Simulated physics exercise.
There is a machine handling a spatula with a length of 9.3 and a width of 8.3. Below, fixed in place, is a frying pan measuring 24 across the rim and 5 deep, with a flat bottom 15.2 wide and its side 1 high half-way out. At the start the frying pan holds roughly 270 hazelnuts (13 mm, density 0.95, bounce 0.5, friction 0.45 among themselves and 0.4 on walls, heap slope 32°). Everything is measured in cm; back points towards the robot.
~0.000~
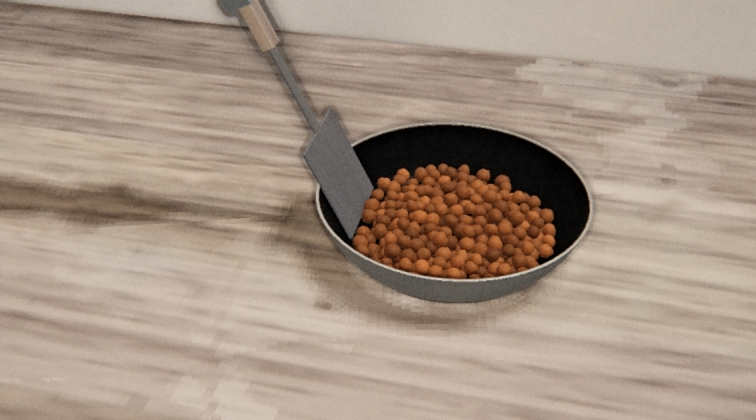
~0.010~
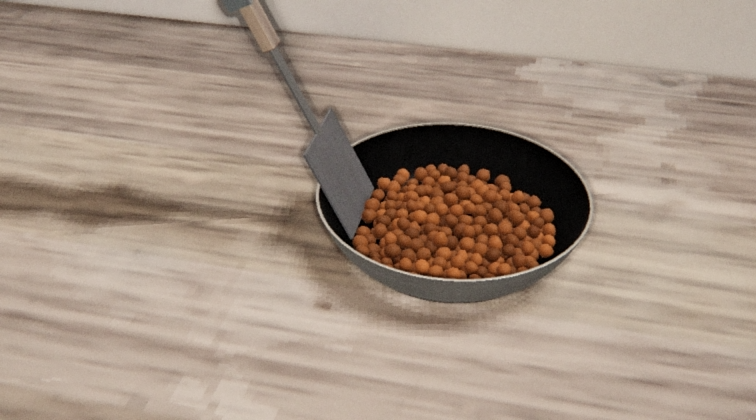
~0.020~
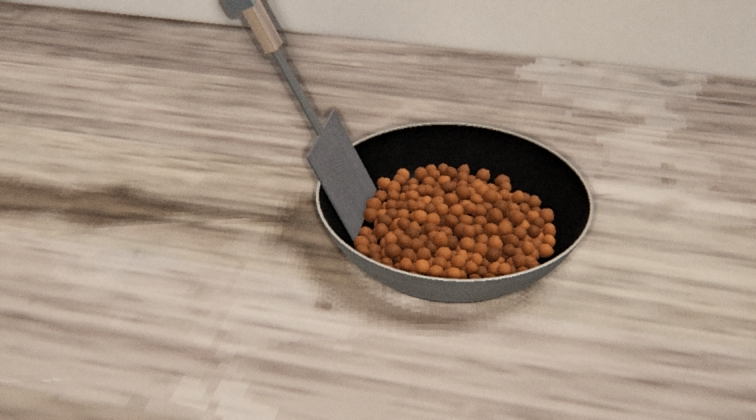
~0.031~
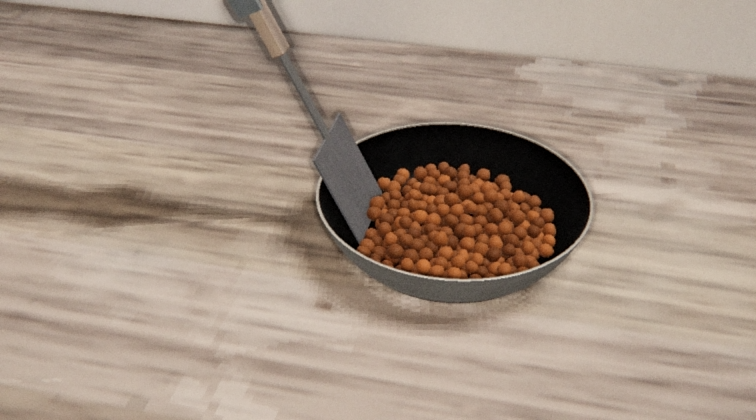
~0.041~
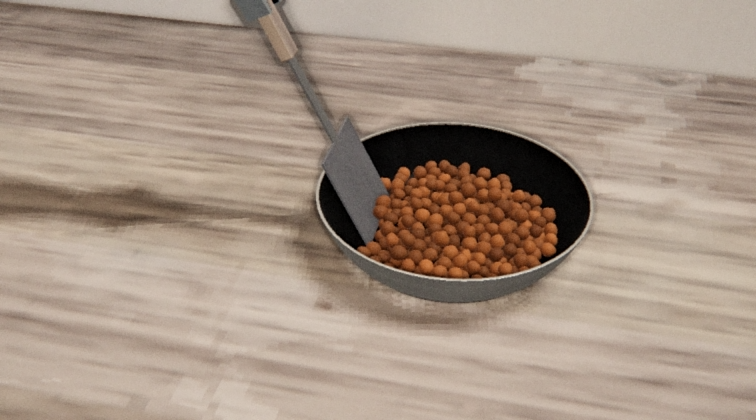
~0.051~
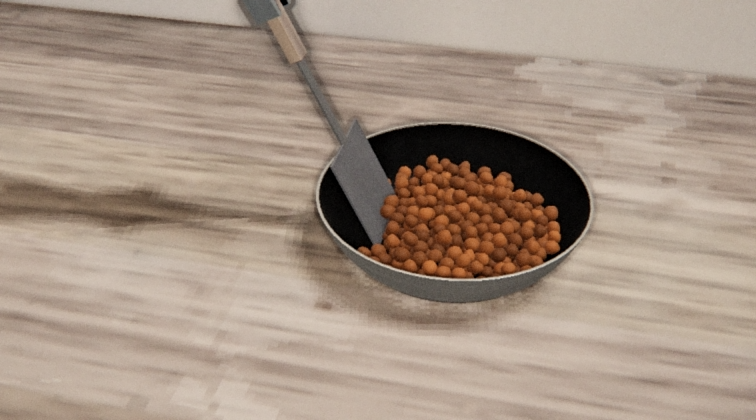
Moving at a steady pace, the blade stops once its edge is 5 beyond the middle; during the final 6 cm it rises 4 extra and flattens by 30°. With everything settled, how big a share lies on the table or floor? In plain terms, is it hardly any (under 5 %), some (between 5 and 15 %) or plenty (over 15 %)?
Hardly any - under 5 %.
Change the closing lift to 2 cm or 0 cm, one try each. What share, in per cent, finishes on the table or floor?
0 and 0 per cent.
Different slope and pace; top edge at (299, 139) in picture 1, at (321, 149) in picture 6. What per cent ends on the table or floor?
Some 0 percent ends up on the table or floor.
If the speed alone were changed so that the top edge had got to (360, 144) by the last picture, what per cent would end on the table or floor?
Near 15 in a hundred.
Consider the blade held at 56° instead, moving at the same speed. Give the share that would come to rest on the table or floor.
I'd expect near 5 percent then.
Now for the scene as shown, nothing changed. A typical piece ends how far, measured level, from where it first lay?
It comes to some 3 cm.
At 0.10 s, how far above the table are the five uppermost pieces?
Estimated height above table: Approx. 4 cm.
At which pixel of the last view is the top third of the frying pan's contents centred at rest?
The middle lies somewhere around (538, 218).
After 0.10 s, sloping 64°, highest piece 5 above the table; 266 in the frying pan.
After 0.15 s, sloping 51°, highest piece 5 above the table; 266 in the frying pan.
After 0.37 s, sloping 34°, highest piece 5 above the table; 262 in the frying pan, 4 on the table or floor.
After 1.42 s, sloping 34°, highest piece 5 above the table; 262 in the frying pan, 4 on the table or floor.
At rest, 262 in the frying pan, 4 on the table or floor. That is 2 % on the table or floor.
